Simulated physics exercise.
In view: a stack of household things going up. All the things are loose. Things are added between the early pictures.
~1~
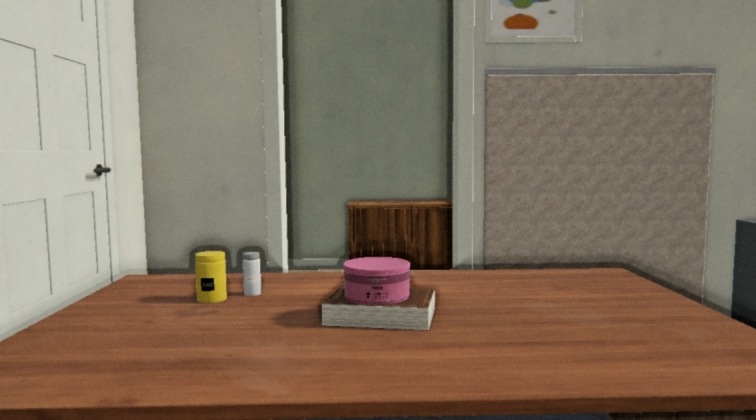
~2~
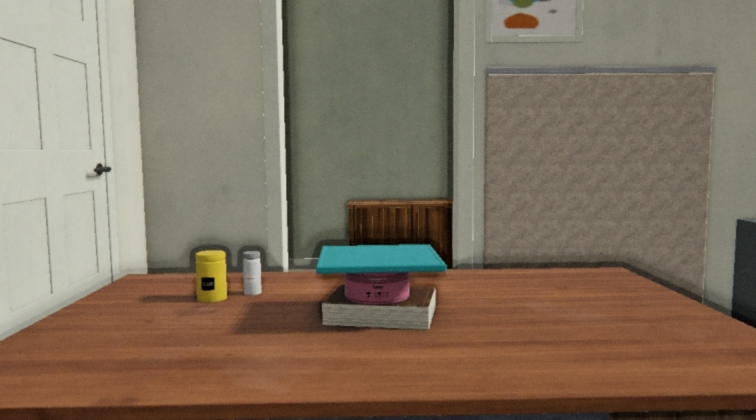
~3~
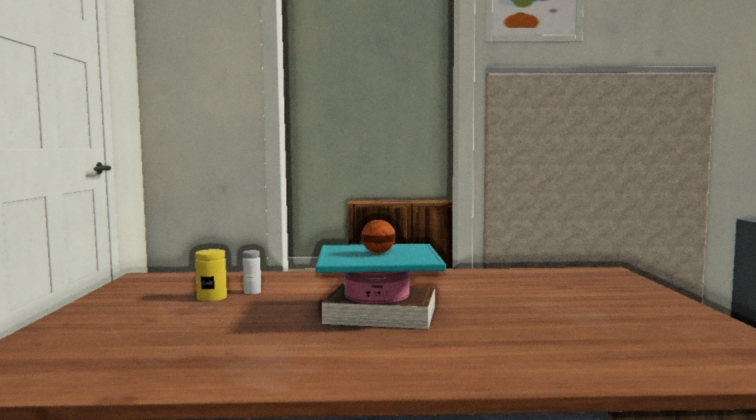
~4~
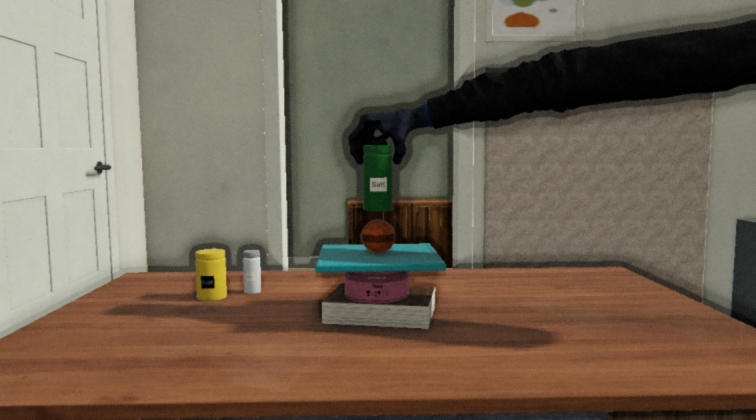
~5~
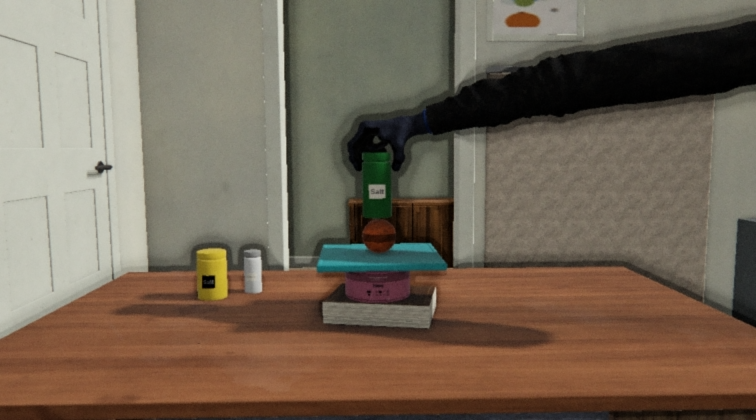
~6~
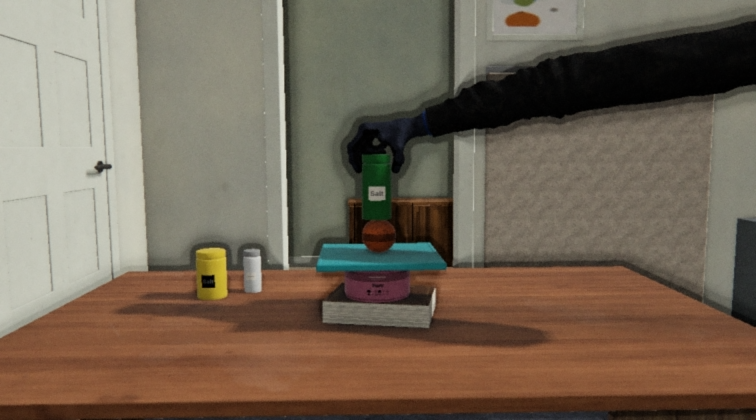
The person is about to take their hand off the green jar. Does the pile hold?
In the end the pile loses its balance.
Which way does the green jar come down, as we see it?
It goes to the left.
Then, 0.60 s on from there, green jar now fallen.
Then, 0.80 s on from there, turquoise tray turned 5° from how it was put; orange ball shifted a little.
Then, 1.30 s on from there, things are still on the move.
In the end, fallen, green jar; the other 6 unmoved. At the end, from the last picture's camera, green jar near (281, 284). The pile comes apart.
